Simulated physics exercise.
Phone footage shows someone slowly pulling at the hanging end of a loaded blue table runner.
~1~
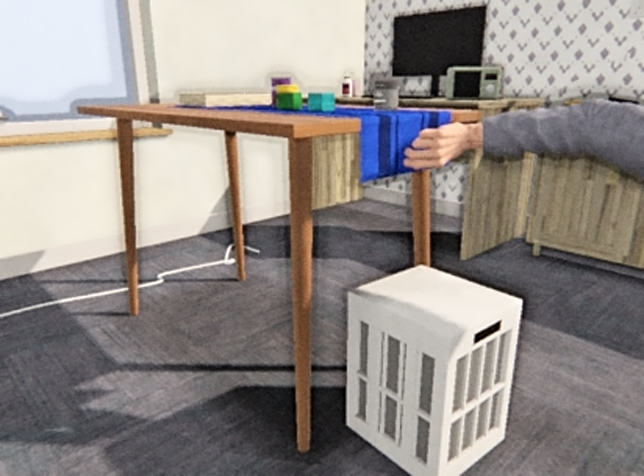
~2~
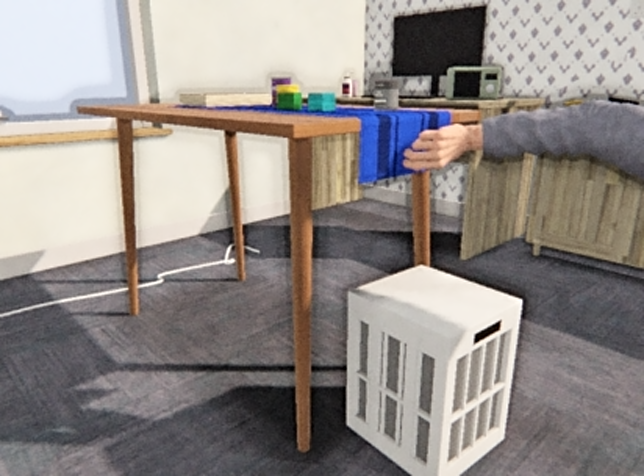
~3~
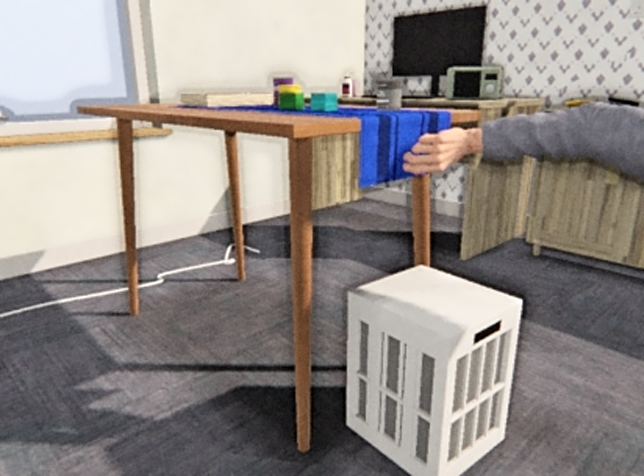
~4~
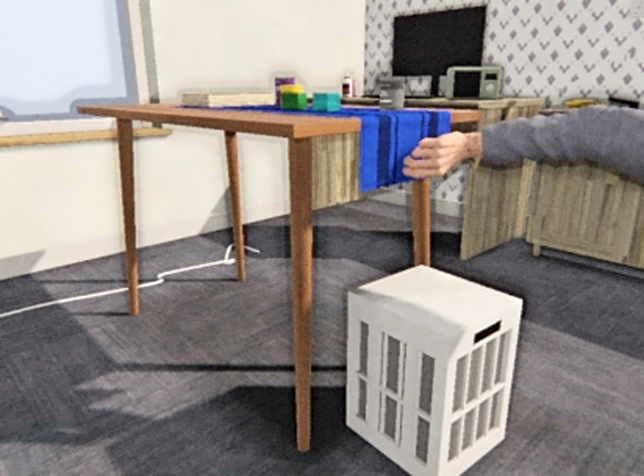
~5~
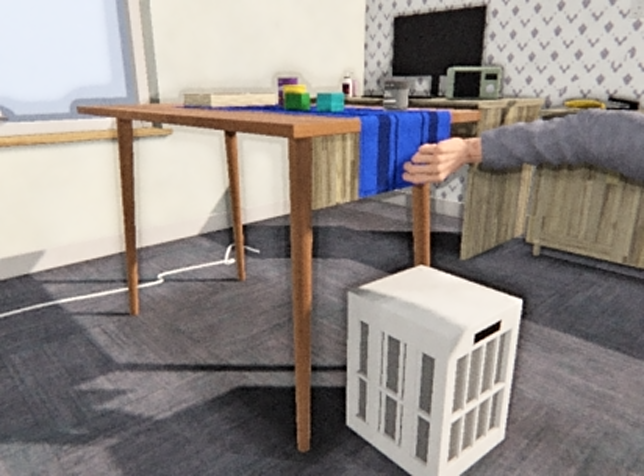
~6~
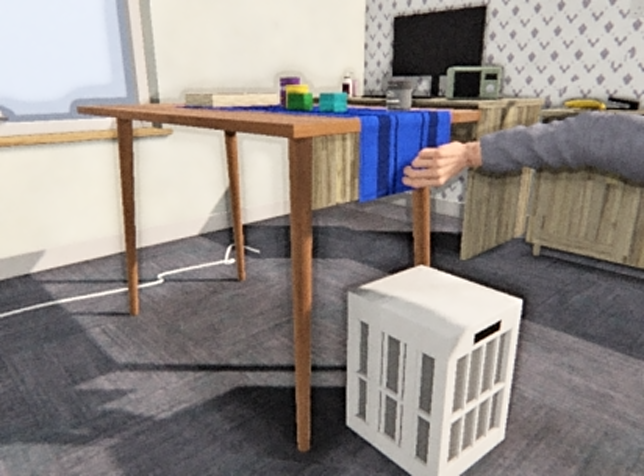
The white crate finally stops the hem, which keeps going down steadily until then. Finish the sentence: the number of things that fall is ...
The number of things that fall is two.
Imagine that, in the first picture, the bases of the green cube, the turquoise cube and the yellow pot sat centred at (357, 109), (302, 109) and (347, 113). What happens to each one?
Result - green cube lost; turquoise cube retained; yellow pot lost.
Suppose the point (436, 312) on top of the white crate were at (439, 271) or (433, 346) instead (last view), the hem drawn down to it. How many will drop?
The count would be 1 and then 3.
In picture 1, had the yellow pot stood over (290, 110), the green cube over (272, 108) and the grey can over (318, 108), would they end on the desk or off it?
Outcome: Yellow pot keeps its perch; green cube keeps its perch; grey can keeps its perch.
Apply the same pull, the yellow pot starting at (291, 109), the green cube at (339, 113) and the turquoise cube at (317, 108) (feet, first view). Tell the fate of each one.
The yellow pot stays put, the green cube ends up off, the turquoise cube stays put.
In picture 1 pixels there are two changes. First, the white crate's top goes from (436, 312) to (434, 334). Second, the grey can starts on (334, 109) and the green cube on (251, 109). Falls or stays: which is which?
The grey can is lost, the green cube stays put.
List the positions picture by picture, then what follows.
Hem (360, 183); grey can (387, 79); turquoise cube (321, 93); green cube (289, 92); yellow pot (287, 86); purple can (281, 77); top of the crate (436, 311), in the first frame.
Hem (358, 183); grey can (387, 79), in the second frame.
Hem (359, 187); turquoise cube (324, 93), in the third frame.
Hem (360, 192); green cube (294, 92); top of the crate (436, 311), in the fourth frame.
Hem (359, 197); yellow pot (294, 85), in the fifth frame.
Hem (360, 202); grey can (400, 79); turquoise cube (333, 93); green cube (300, 93); yellow pot (297, 85); purple can (290, 77), in the sixth frame.
Soon after, hem near (406, 234); all still up.
Then, hem on the crate; grey can and turquoise cube gone.
At rest, hem on the crate; grey can and turquoise cube gone. It carries off two.
